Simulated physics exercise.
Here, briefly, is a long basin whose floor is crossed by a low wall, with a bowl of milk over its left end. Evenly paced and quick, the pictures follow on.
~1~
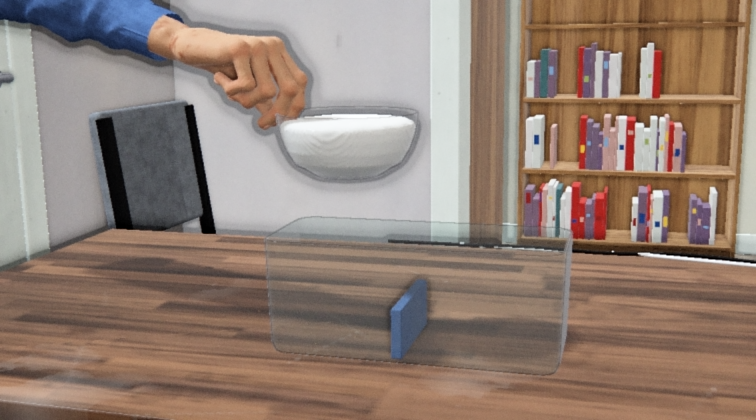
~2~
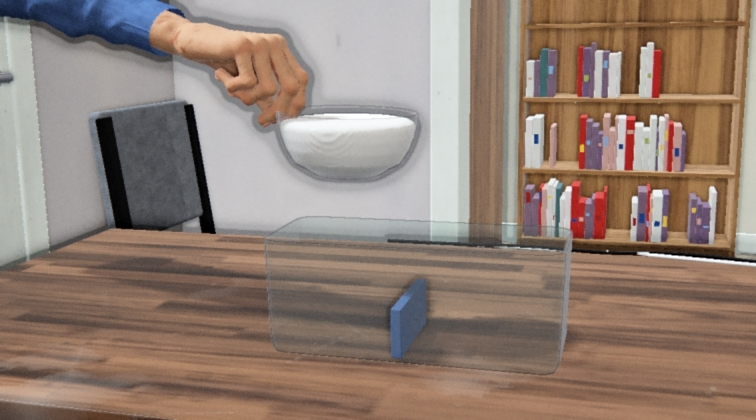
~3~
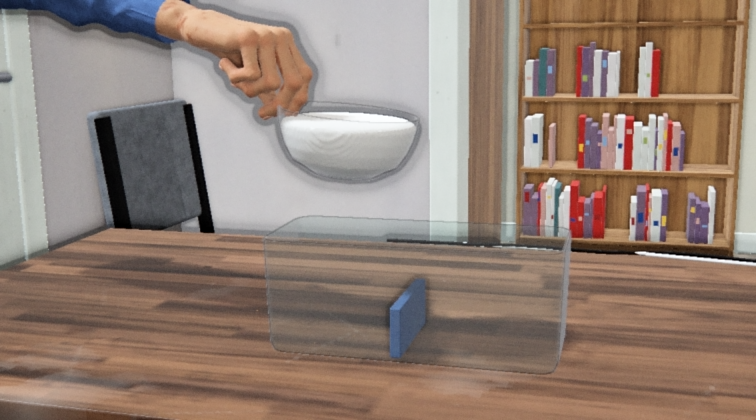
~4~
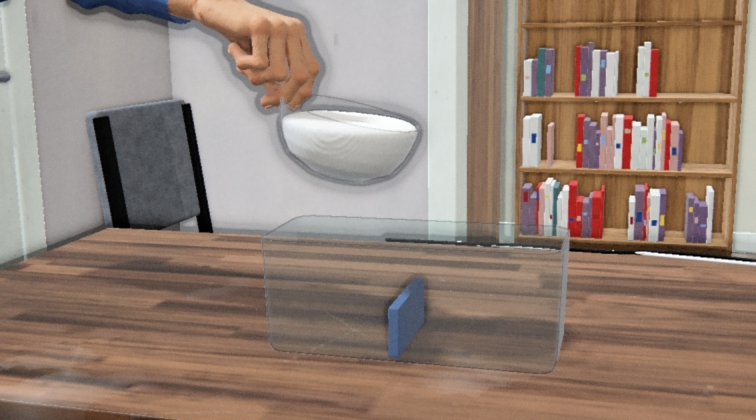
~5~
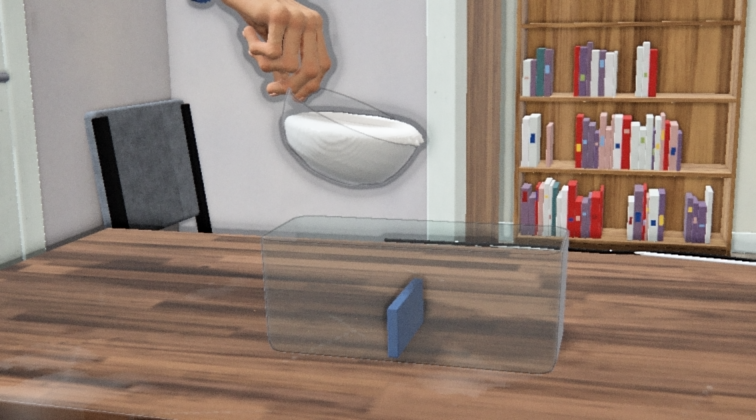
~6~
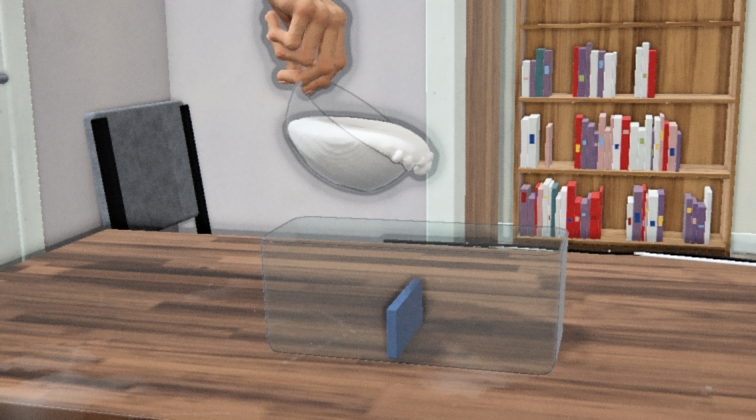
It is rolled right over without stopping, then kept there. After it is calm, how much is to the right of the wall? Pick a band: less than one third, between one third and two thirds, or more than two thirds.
It is more than two thirds.
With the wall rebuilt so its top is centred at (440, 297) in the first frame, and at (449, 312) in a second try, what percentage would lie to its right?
Around 55 per cent for the first, around 40 per cent for the second.
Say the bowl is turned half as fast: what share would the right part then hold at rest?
Near 90 in a hundred.
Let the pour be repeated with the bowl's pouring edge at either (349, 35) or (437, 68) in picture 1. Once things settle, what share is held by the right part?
Roughly 45 per cent, then roughly 80 per cent.
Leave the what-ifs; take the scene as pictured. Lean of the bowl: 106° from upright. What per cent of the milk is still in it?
It still holds close to 5 per cent at that lean.
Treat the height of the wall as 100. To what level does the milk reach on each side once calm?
Left 10 per cent, right 50.
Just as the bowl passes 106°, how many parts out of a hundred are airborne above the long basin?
About 15 per cent.
A moment on, the bowl is tipped right over and 5 per cent is still to pour, 6 is left of the wall and 75 right of it.
Next, the bowl is tipped right over and 0 per cent is still to pour, 15 is left of the wall and 75 right of it.
Then the bowl is tipped right over and 0 per cent is still to pour, 16 is left of the wall and 80 right of it.
Later the bowl is tipped right over and 0 per cent is still to pour, 17 is left of the wall and 79 right of it.
In the end 17 per cent lies left of the wall, 79 right of it and 4 outside.
